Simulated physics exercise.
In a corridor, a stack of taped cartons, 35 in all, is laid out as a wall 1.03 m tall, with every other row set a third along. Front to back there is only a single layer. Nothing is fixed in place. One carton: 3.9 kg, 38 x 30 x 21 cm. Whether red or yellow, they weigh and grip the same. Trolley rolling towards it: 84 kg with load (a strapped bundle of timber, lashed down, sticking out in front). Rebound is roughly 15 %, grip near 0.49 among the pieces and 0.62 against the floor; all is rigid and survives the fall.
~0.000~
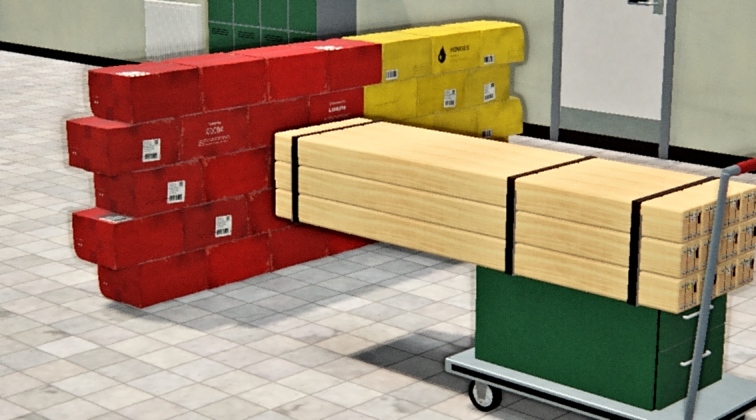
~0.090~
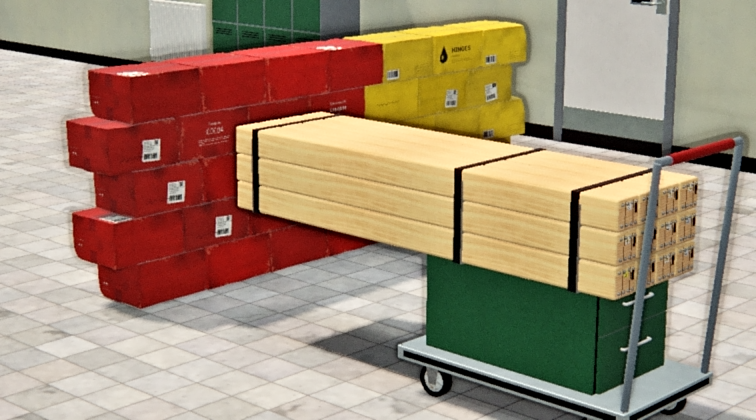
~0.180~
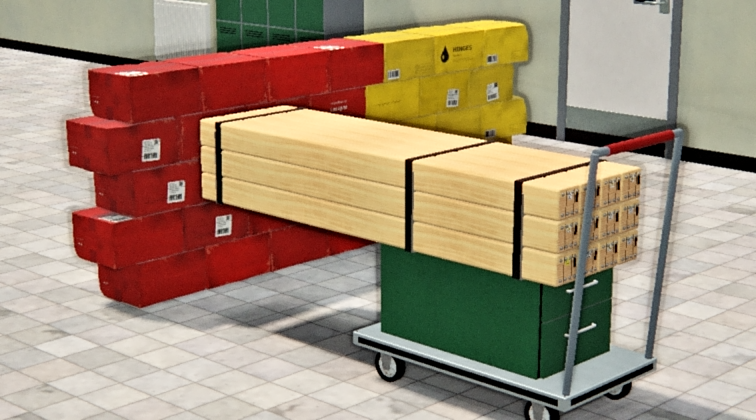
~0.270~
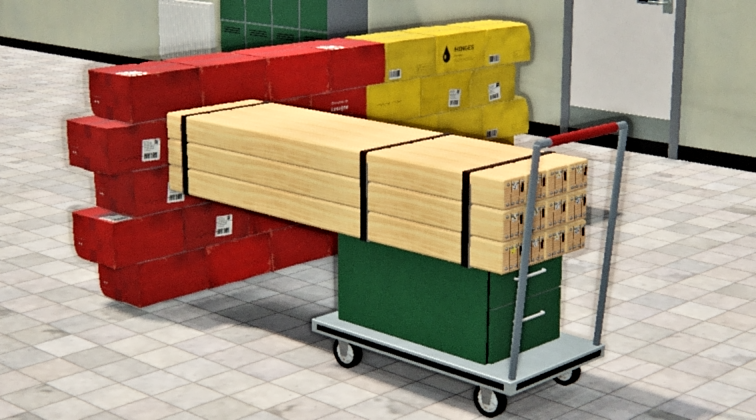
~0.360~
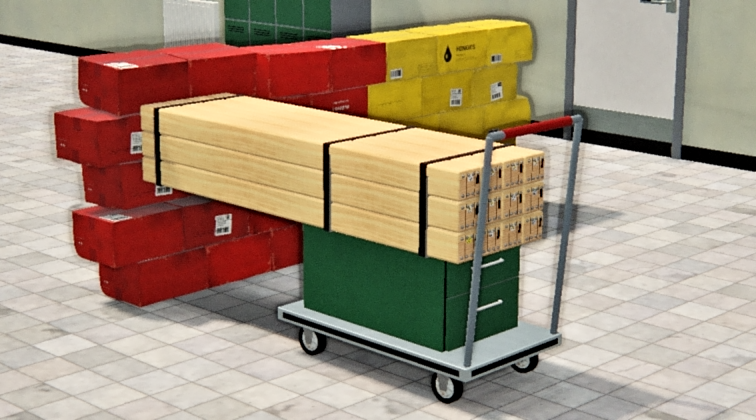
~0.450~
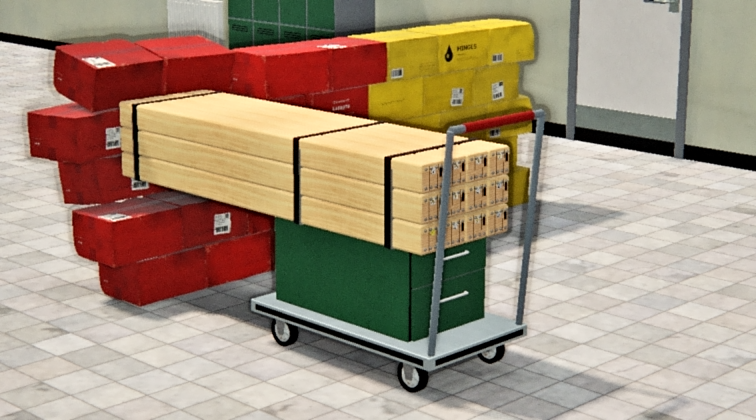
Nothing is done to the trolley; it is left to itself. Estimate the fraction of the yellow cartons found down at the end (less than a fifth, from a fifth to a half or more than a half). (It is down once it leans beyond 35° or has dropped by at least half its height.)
Down count: Below twenty percent.
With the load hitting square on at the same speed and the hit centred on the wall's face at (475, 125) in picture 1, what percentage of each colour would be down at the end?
Down at the end: Yellow 70%, red 0%.
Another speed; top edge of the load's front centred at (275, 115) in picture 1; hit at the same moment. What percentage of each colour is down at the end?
You'd end up with yellow at 0 per cent down and red at 40 per cent.
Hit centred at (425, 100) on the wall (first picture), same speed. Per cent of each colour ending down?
Then yellow ends 50 per cent down and red 0 per cent.
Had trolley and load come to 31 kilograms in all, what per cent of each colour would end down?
You'd get yellow 0 and red 40 percent.
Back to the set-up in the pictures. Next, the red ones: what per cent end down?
Red: 30 per cent.
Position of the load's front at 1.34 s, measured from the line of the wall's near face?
About 130 cm.
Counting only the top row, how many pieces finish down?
That row gives 2 in all.
After 0.58 s, load 46 cm past the wall's line, still rolling; none of the 15 yellow cartons down (2 of 35 in all colours); top yellow carton unmoved; top red carton 43 mm from its place.
After 0.92 s, load 99 cm past the wall's line, still rolling; none of the 15 yellow cartons down (6 of 35 in all colours); top yellow carton unmoved; top red carton 47 mm from its place.
After 1.34 s, load 1.31 m past the wall's line, still rolling; none of the 15 yellow cartons down (6 of 35 in all colours); top yellow carton unmoved; top red carton 9 cm from its place.
In the end (2.4 s), load 1.26 m past the wall's line, still rolling; none of the 15 yellow cartons down (6 of 35 in all colours); top yellow carton unmoved; top red carton 9 cm from its place. That is 0 per cent. From the last view, middles, top yellow carton near (394, 55), top red carton near (264, 70).
